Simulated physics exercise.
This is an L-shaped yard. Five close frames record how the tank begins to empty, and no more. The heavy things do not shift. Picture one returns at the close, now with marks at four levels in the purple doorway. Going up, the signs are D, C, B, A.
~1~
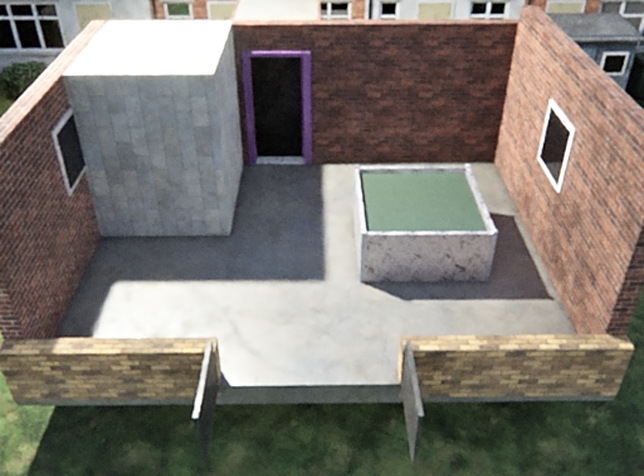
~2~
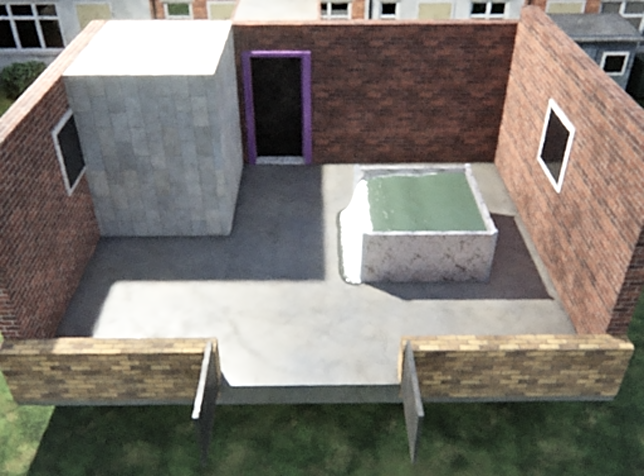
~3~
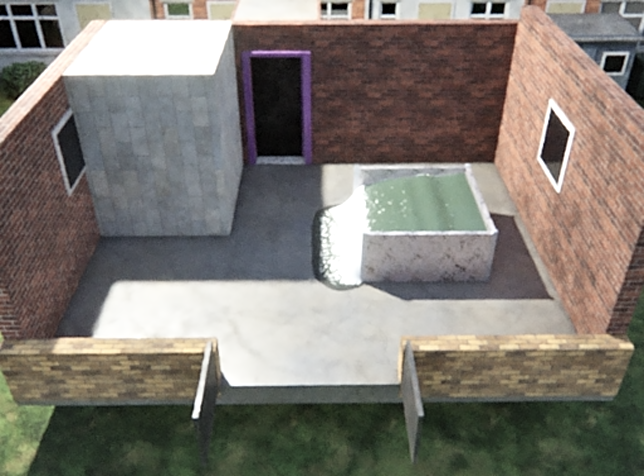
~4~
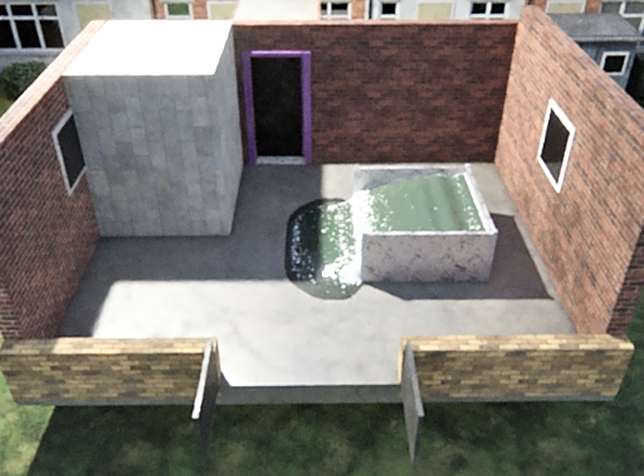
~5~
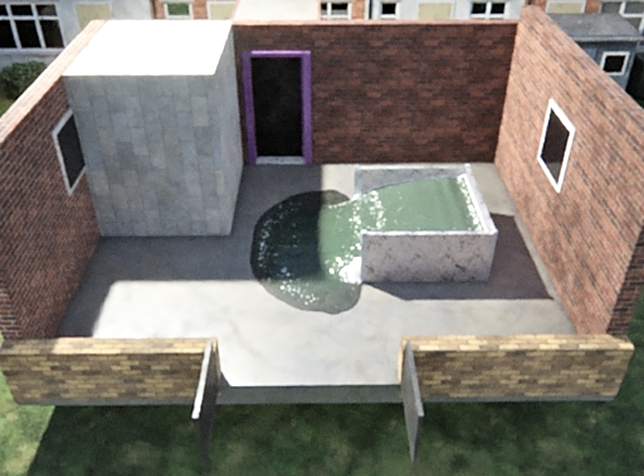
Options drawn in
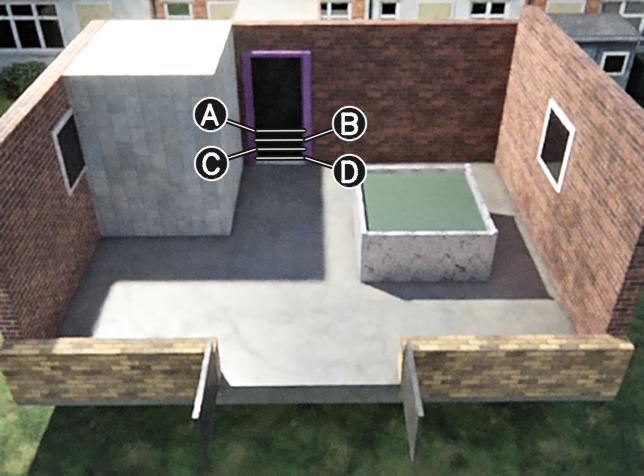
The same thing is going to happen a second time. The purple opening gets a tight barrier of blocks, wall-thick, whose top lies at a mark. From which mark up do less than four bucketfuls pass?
Take C.
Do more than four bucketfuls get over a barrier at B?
No, that is safe.
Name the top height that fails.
That is height D.
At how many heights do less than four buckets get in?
Three.
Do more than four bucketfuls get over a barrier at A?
No.
In white, A at (279, 130); B at (280, 140); C at (280, 149); D at (280, 158); from the bottom up D, C, B, A.
Choosing A, nothing gets over.
Choosing B, nothing gets over.
Choosing C, a bucket or two gets in.
Choosing D, about 13 bucketfuls get in.
